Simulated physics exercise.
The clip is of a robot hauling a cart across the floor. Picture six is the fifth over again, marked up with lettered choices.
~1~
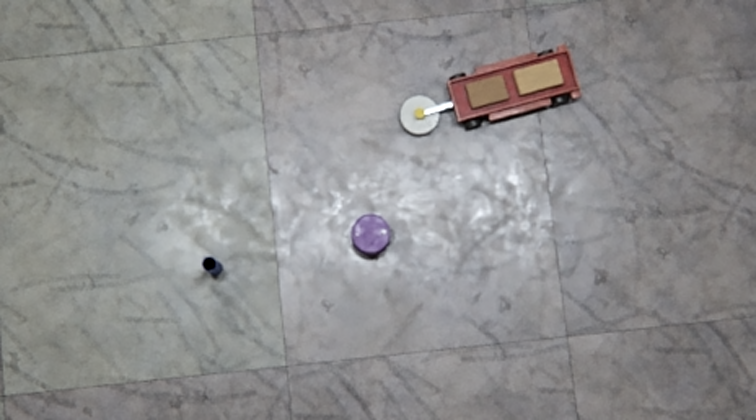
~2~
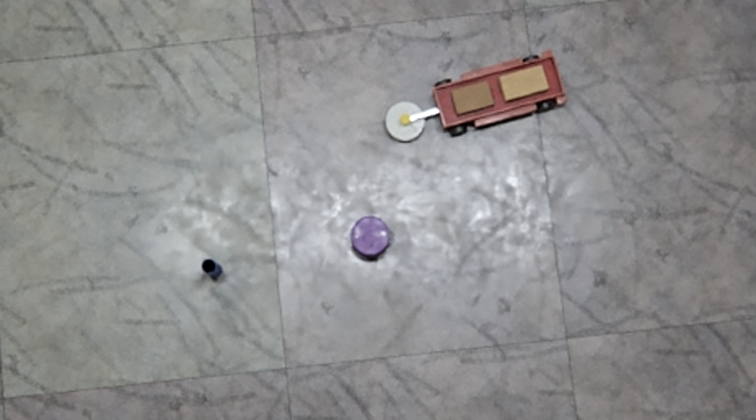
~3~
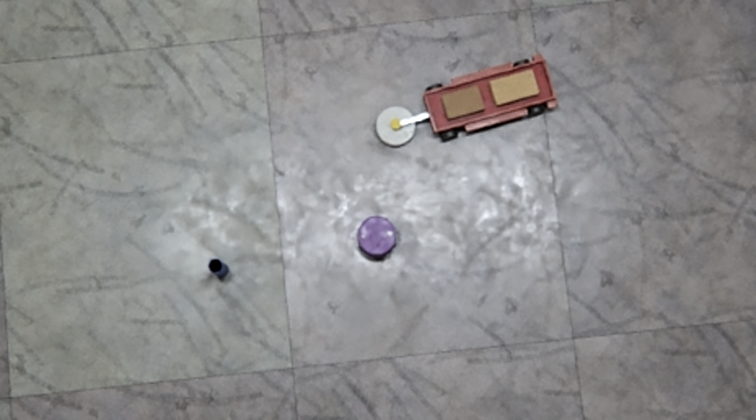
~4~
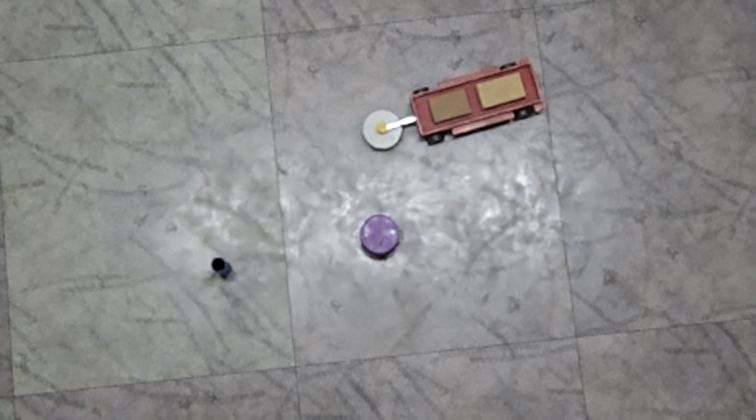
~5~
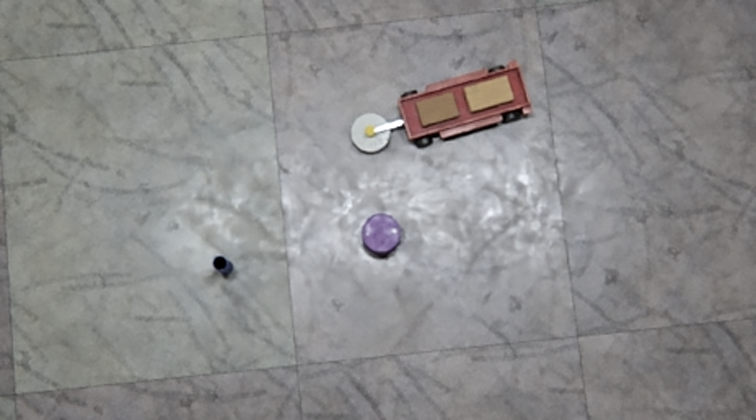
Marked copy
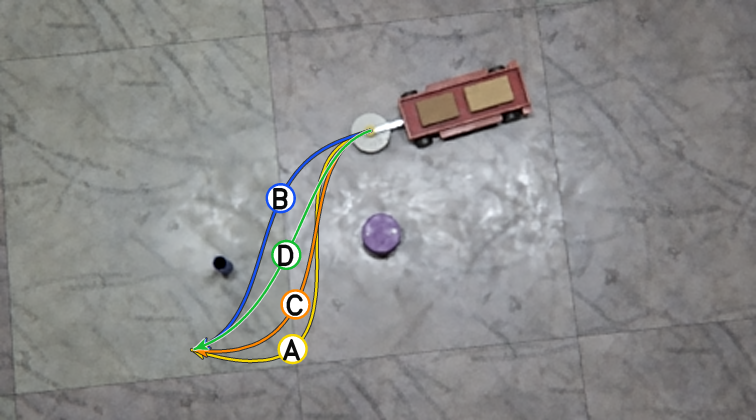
A red cart carrying two tan blocks rolled slowly leftward across the grey tiled floor behind a small round white robot, while a purple tub and a dark blue post stood below them.
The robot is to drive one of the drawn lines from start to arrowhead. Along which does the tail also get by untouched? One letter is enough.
It should follow D.
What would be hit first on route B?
First the blue post.
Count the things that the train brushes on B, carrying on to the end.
It touches one.
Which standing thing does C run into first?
First the purple tub.
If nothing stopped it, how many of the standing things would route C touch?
One.
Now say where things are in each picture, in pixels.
Blue post (215, 268); purple tub (371, 237); robot (420, 115), in the first frame.
Robot (405, 121); red cart (499, 92); blue post (215, 270), in the second frame.
Robot (396, 126); red cart (489, 96); blue post (221, 270), in the third frame.
Robot (382, 130); red cart (476, 100); blue post (224, 269), in the fourth frame.
Robot (371, 133); red cart (464, 103); blue post (226, 267); purple tub (381, 236), in the fifth frame.
On the marked copy, A from (370, 131) via (317, 281) to (192, 350); B from (370, 131) via (270, 225) to (197, 348); C from (370, 131) via (308, 270) to (194, 350); D from (370, 131) via (290, 248) to (194, 349).
Following D. Soon after the start, robot (310, 207), cart (382, 144).
Later, robot (262, 298), cart (319, 217).
In the end, robot (194, 350), cart (266, 282); nothing has been touched.
As for the rest, A meets the purple tub; B meets the blue post; C meets the purple tub.
